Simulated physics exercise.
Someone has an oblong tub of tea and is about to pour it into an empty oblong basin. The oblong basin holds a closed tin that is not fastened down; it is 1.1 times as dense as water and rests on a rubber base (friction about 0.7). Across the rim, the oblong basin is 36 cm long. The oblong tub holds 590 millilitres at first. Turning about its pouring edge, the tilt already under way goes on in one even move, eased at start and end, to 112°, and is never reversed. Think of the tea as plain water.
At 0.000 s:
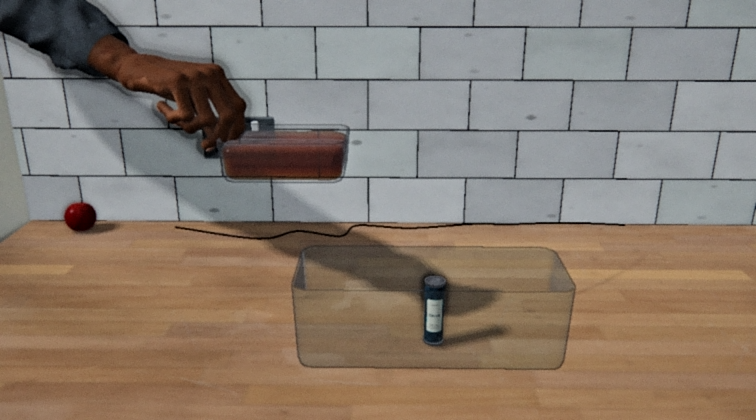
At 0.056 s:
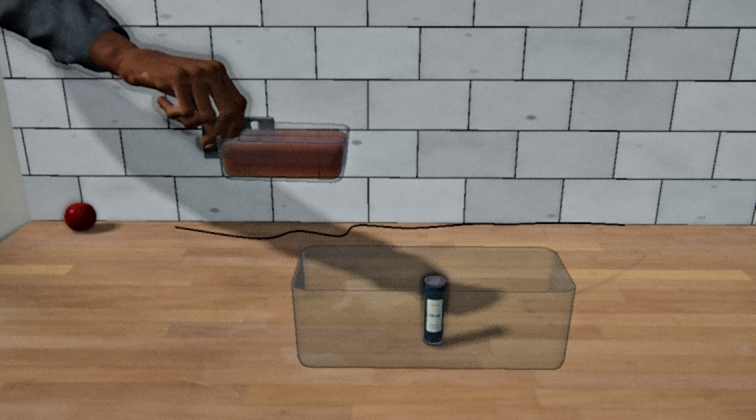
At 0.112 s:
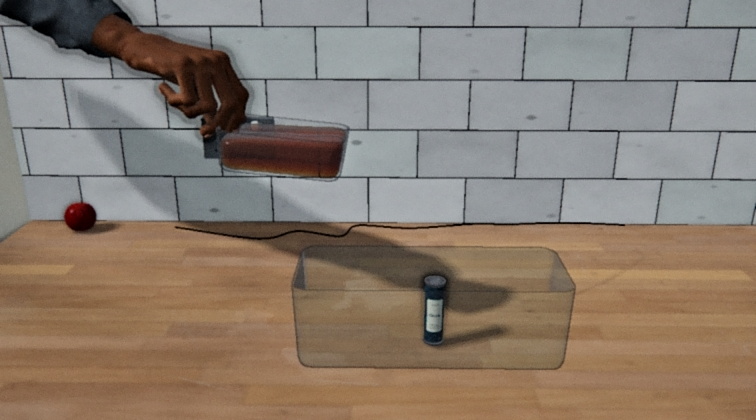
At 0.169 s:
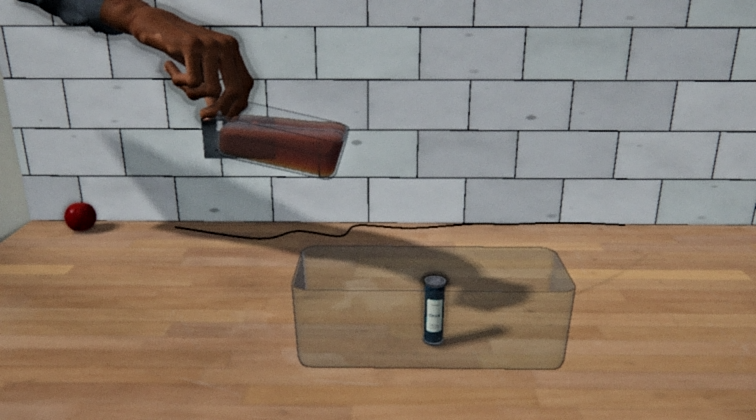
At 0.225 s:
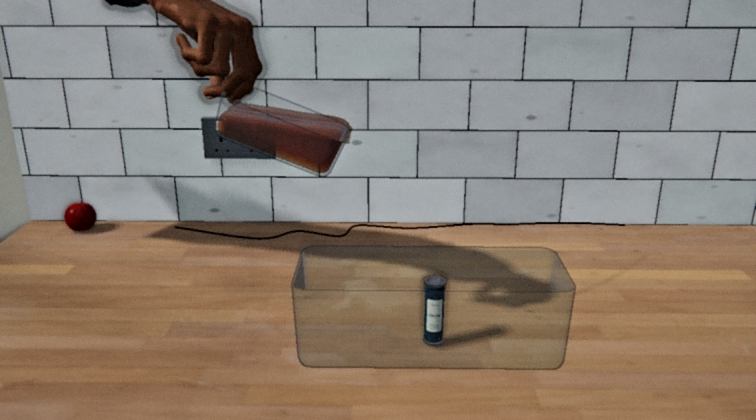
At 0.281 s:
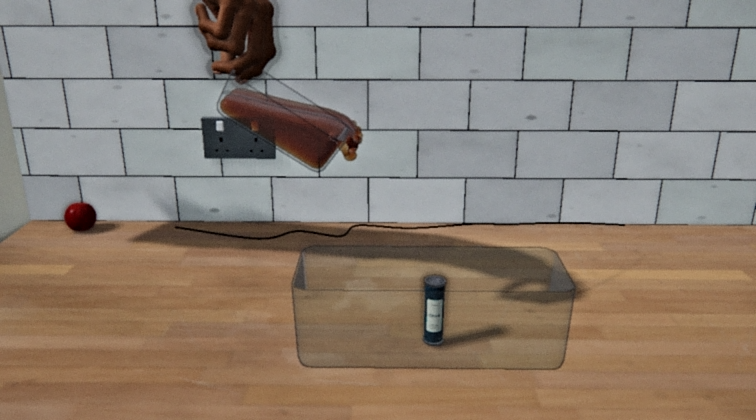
We see a hand gradually tilt a clear oblong tub of reddish-brown liquid down to the right above a clear basin holding a small dark tin, until liquid begins coming over the tub's right rim.
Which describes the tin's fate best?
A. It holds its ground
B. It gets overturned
A.
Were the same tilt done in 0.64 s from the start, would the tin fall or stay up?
Result: Tin upright.
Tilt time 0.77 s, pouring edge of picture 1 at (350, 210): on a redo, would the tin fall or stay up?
It tumbles.
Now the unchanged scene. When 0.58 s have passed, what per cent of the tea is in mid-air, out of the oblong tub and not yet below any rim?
Near 72 in a hundred.
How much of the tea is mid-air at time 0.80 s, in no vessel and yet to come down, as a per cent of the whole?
I'd say some 4 per cent is in the air.
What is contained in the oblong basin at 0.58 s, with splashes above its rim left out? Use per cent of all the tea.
At that time the basin holds about 20 per cent of the liquid.
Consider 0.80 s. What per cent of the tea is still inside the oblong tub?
Near 0 percent, more or less.
Then, 0.58 s in, the tilt is 96° and 7 per cent is still to pour; the tin stands where it began.
Then, 0.80 s in, the tilt is 112° and 0 per cent is still to pour; the tin stands where it began.
Then, 1.02 s in, the tilt is 112° and 0 per cent is still to pour; the tin stands where it began.
Then, 1.27 s in, the tilt is 112° and 0 per cent is still to pour; the tin stands where it began.
Finally, the tin stands where it began.
